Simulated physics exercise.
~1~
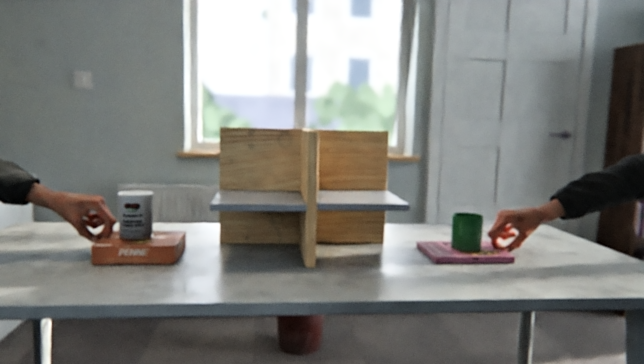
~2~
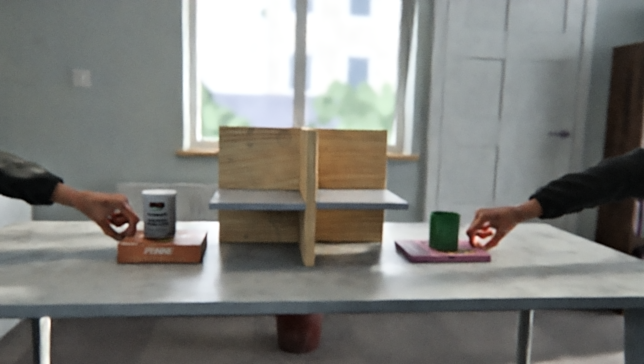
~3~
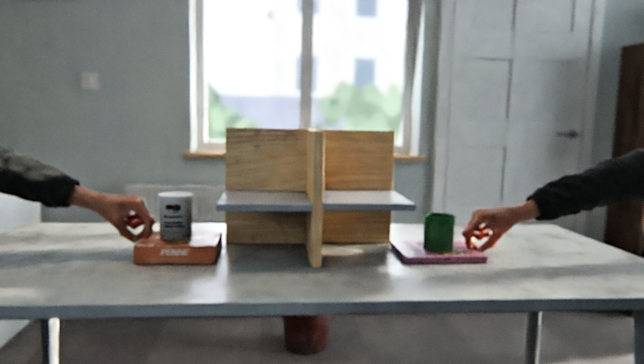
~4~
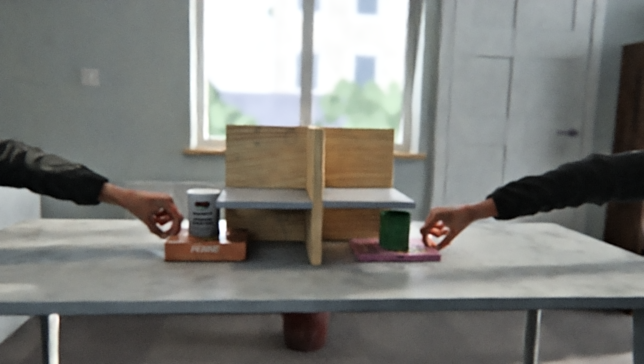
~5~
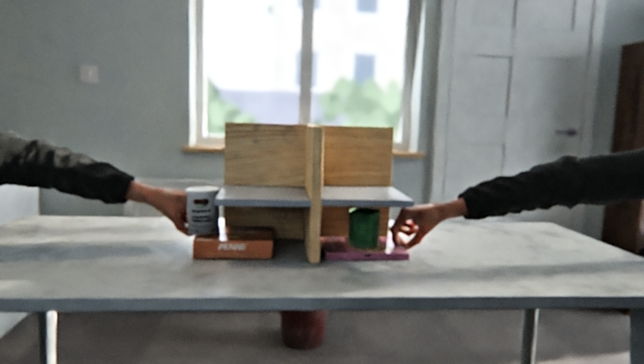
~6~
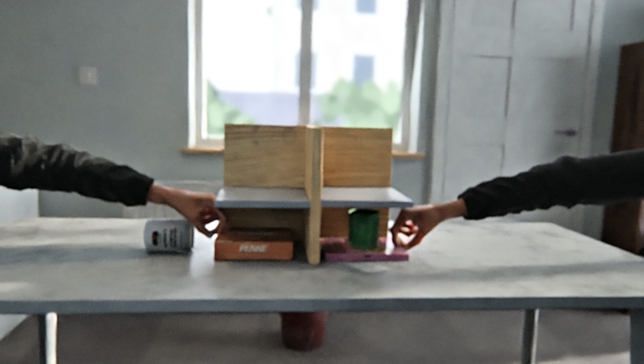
A white tin on an orange packet and a green beaker on a pink packet are pushed by two hands from opposite sides toward a wooden shelf; the beaker passes beneath it, while the tin hits the edge and ends on its side as its packet slides under.
